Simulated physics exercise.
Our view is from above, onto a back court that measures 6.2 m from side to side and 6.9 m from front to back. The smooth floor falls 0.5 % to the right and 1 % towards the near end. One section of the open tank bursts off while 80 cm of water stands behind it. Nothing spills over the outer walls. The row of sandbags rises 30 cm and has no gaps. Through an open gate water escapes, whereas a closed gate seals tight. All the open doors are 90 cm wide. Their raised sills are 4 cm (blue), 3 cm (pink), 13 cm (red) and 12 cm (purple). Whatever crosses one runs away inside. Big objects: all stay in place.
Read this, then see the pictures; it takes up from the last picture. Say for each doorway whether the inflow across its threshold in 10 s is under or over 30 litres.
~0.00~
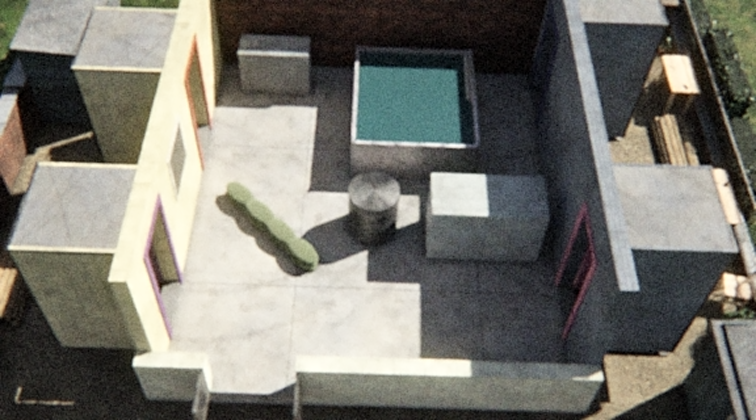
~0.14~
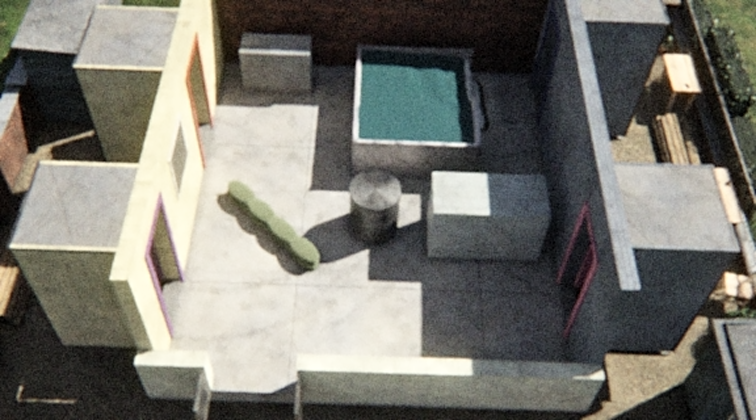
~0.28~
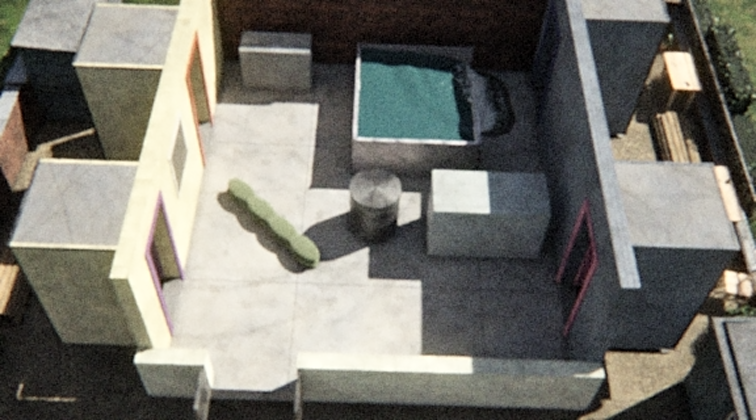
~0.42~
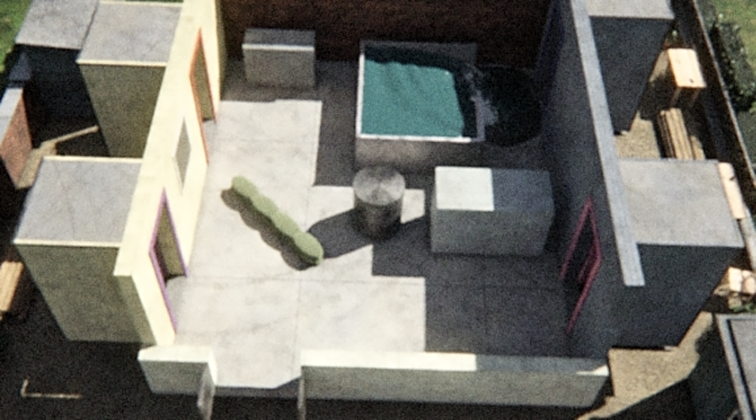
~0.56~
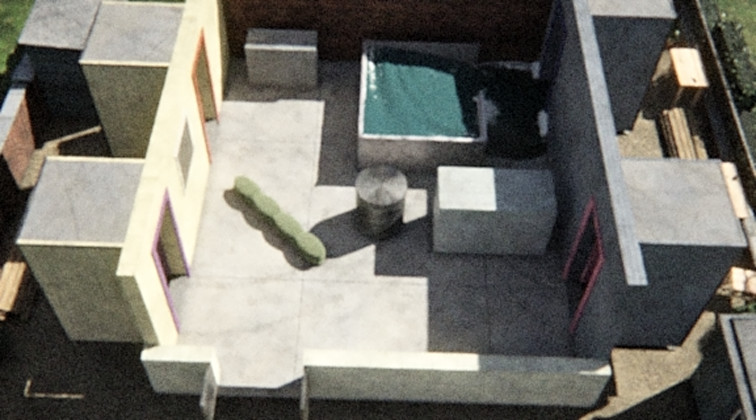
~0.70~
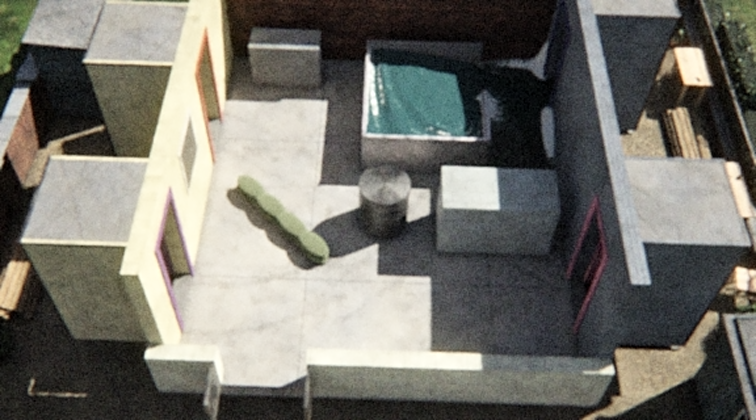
Inflow in 10 s: Blue door, over; pink door, under; red door, under; purple door, under.
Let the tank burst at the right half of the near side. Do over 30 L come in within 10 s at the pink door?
Then: Pink past it.
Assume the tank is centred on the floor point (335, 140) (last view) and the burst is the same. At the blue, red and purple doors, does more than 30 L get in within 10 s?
Against the limit, the blue door exceeds it, the red door stays within it and the purple door stays within it.
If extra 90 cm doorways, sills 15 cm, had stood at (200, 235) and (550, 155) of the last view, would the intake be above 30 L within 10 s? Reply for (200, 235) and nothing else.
At that door: Within the limit.
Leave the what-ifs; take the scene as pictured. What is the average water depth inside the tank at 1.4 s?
Average depth: About 56 cm.
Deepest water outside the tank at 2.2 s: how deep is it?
It tops out at some 48 cm.
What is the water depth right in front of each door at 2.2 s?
Measured in centimetres, the blue door gives 43, the pink door 5, the red door 0 and the purple door 0.
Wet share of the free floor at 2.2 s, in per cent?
I'd say around 20 % is wet.
After 1.4 s water covers 10 % of the floor and is deepest (61 cm) near (538, 69); blue door 33 cm at the sill, 357 L in, pink door not reached, red door not reached, purple door not reached.
After 2.2 s water covers 20 % of the floor and is deepest (48 cm) near (539, 75); blue door 43 cm at the sill, 765 L in, pink door 5 cm at the sill, 0 L in, red door not reached, purple door not reached.
After 3.5 s water covers 35 % of the floor and is deepest (34 cm) near (544, 115); blue door 31 cm at the sill, 1189 L in, pink door 5 cm at the sill, 2 L in, red door not reached, purple door not reached.
After 6.0 s water covers 60 % of the floor and is deepest (22 cm) near (544, 115); blue door 20 cm at the sill, 1621 L in, pink door 4 cm at the sill, 9 L in, red door 4 cm at the sill, 0 L in, purple door not reached.
After 10.0 s water covers 90 % of the floor and is deepest (13 cm) near (544, 115); blue door 12 cm at the sill, 1887 L in, pink door 3 cm at the sill, 13 L in, red door 6 cm at the sill, 0 L in, purple door 3 cm at the sill, 0 L in.
